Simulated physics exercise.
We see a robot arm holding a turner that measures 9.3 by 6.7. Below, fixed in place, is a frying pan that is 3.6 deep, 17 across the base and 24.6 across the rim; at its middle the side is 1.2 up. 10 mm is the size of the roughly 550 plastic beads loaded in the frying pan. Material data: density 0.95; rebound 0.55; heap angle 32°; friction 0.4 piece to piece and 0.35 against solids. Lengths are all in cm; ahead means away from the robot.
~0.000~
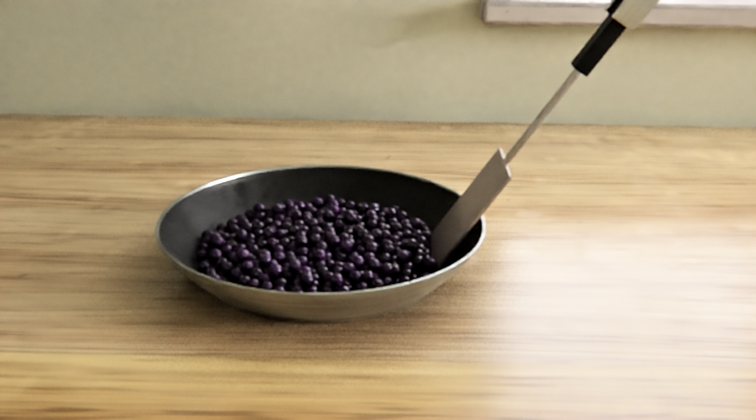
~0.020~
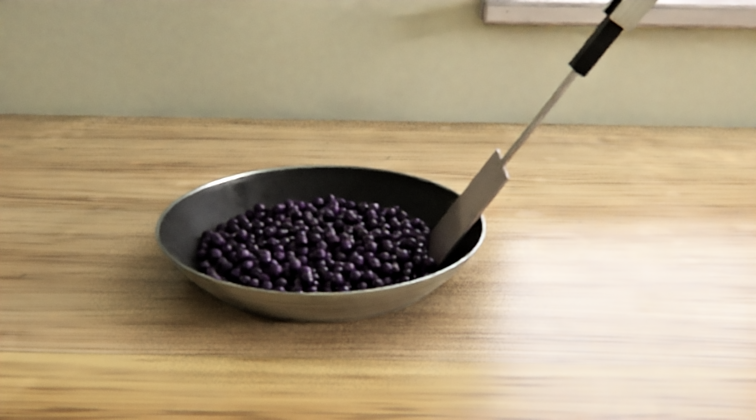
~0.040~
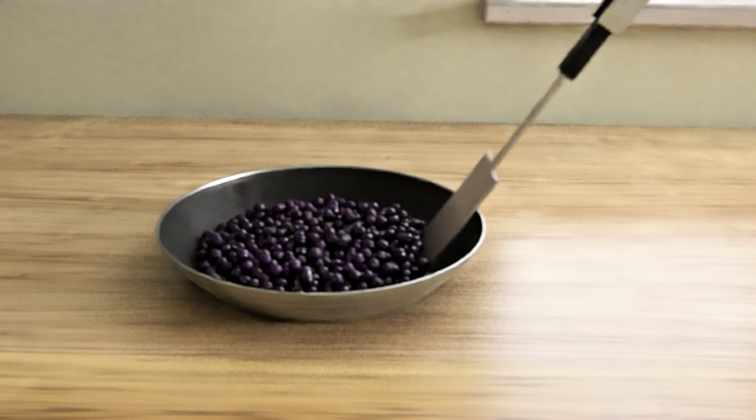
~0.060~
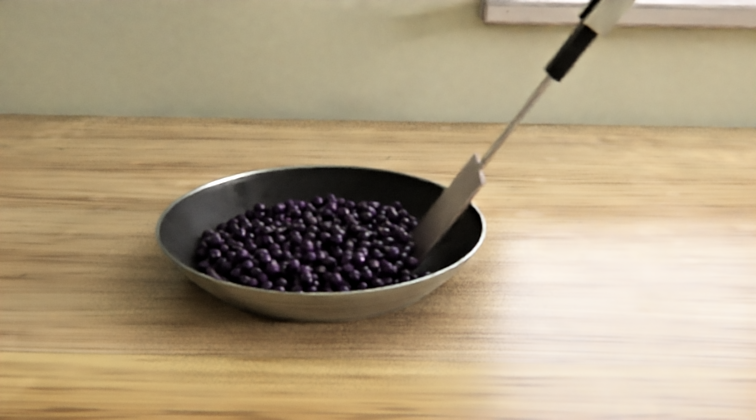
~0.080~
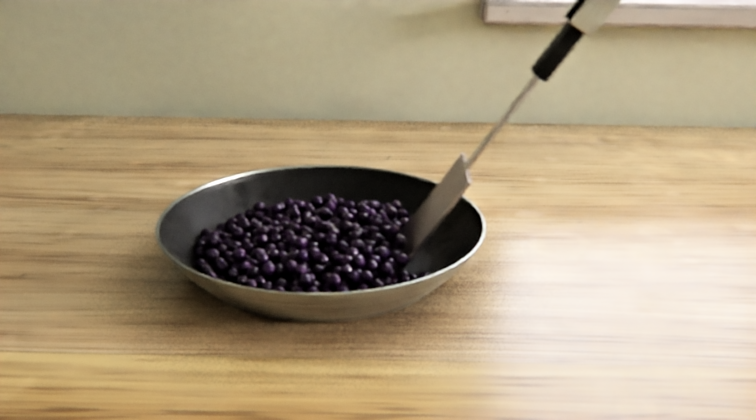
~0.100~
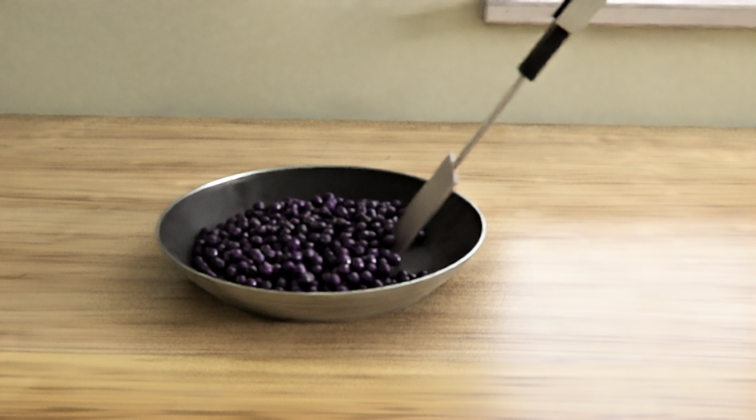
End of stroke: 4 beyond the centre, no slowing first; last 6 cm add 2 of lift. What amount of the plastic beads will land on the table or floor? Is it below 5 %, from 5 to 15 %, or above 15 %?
Below 5 %.
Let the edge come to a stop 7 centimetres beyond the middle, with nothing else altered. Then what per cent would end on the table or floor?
I'd expect close to 0 per cent then.
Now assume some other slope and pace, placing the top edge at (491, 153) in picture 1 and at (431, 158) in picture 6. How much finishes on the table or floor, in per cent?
Around 0 per cent finishes there.
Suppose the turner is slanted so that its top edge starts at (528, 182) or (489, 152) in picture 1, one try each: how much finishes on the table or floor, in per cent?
First try roughly 0 percent, second try roughly 0 percent.
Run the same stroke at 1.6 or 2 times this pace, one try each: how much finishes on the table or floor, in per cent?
The two tries give about 0 and 5 in a hundred.
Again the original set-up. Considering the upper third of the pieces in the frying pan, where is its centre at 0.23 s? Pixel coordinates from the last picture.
Centre: Roughly (278, 234) in the last picture.
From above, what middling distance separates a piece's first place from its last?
Near 2 cm, measured level.
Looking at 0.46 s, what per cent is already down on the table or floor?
About 0 per cent.
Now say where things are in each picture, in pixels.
In the first frame, turner top edge at (505, 162), sloping 56°; upper third of the load around (320, 241), from x 200 to 430, top at y 200; 551 in the frying pan.
In the second frame, turner top edge at (503, 163), sloping 56°; upper third of the load around (321, 241), from x 200 to 430, top at y 200.
In the third frame, turner top edge at (493, 166), sloping 56°; upper third of the load around (329, 241), from x 205 to 425, top at y 200.
In the fourth frame, turner top edge at (480, 167), sloping 56°; upper third of the load around (327, 241), from x 200 to 425, top at y 200.
In the fifth frame, turner top edge at (467, 167), sloping 56°; upper third of the load around (322, 239), from x 200 to 425, top at y 200.
In the sixth frame, turner top edge at (454, 167), sloping 56°; upper third of the load around (321, 239), from x 200 to 425, top at y 200; 551 in the frying pan.
By 0.17 s, sloping 56°, highest piece 4 above the table; 551 in the frying pan.
By 0.23 s, sloping 56°, highest piece 5 above the table; 551 in the frying pan.
By 0.46 s, sloping 56°, highest piece 4 above the table; 551 in the frying pan.
By 1.51 s, sloping 56°, highest piece 4 above the table; 551 in the frying pan.
Final count, 551 in the frying pan. That is 0 % on the table or floor.
